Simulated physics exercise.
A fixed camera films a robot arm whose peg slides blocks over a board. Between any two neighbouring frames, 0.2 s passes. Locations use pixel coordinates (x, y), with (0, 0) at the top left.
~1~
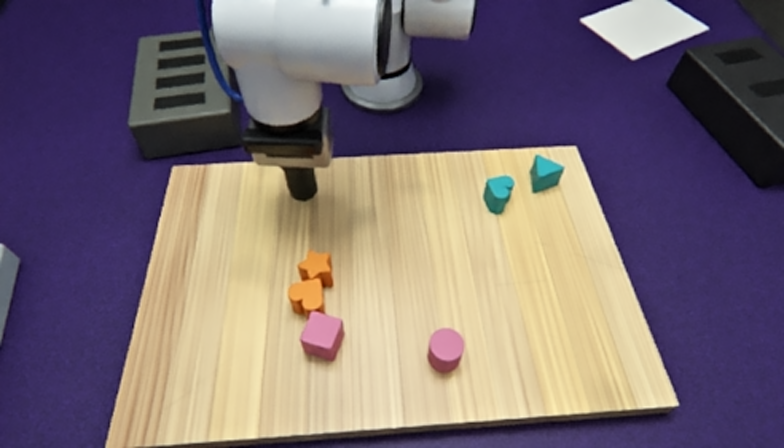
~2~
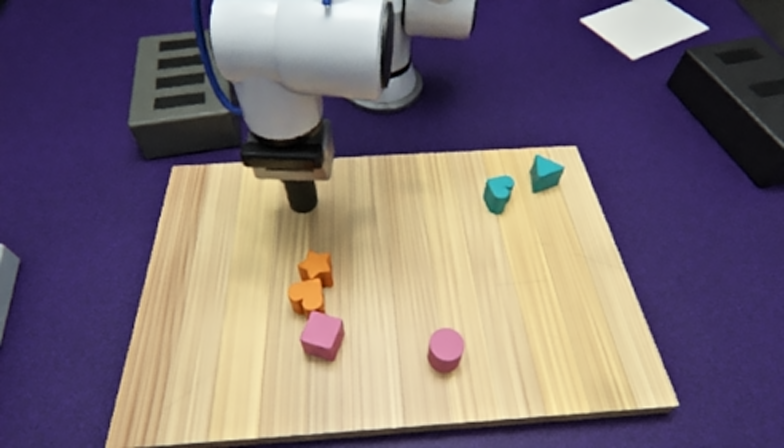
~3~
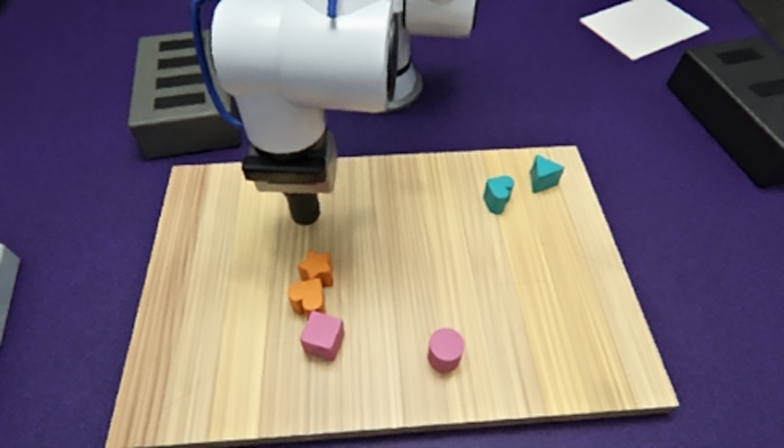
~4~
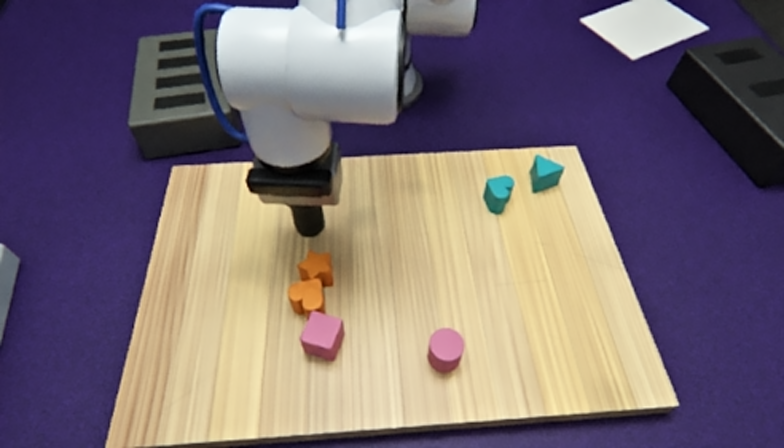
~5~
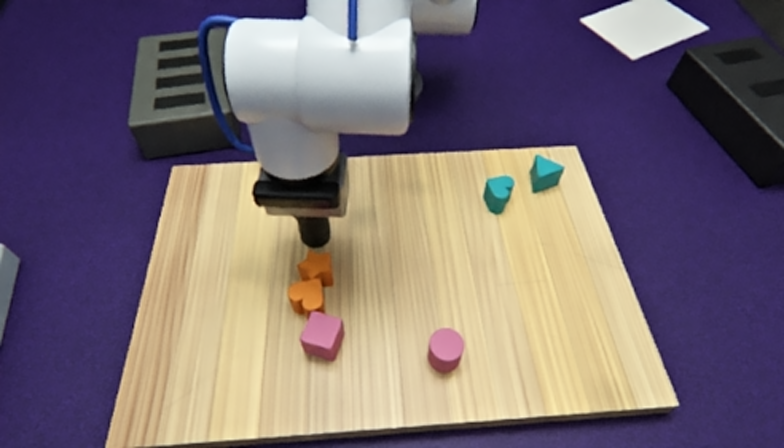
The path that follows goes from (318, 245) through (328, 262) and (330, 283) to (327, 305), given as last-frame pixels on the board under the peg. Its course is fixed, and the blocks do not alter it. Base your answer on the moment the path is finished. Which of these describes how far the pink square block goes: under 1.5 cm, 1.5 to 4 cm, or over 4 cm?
Distance: Between 1.5 and 4 cm.
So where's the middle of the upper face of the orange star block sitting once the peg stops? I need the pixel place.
Its top centre lands on (312, 317).
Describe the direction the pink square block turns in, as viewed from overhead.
Turns anticlockwise.
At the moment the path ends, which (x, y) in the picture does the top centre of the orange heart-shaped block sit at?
I think it will end close to (282, 330).
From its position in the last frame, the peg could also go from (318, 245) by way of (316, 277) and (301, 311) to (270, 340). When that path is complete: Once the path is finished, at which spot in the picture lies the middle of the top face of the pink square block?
The middle of its upper face should be somewhere near (322, 357).
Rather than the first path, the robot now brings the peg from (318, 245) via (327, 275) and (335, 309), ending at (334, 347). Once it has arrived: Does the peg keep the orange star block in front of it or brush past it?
By then it is in front of the peg.
The first path, step by step. Halfway along, peg at (329, 264); orange heart-shaped block at (301, 309), turned 30° clockwise; orange star block at (318, 281); pink square block at (318, 339), turned 35° anticlockwise.
At the end, peg at (325, 298); orange heart-shaped block at (282, 330), turned 65° clockwise; orange star block at (312, 317); pink square block at (315, 349), turned 50° anticlockwise.
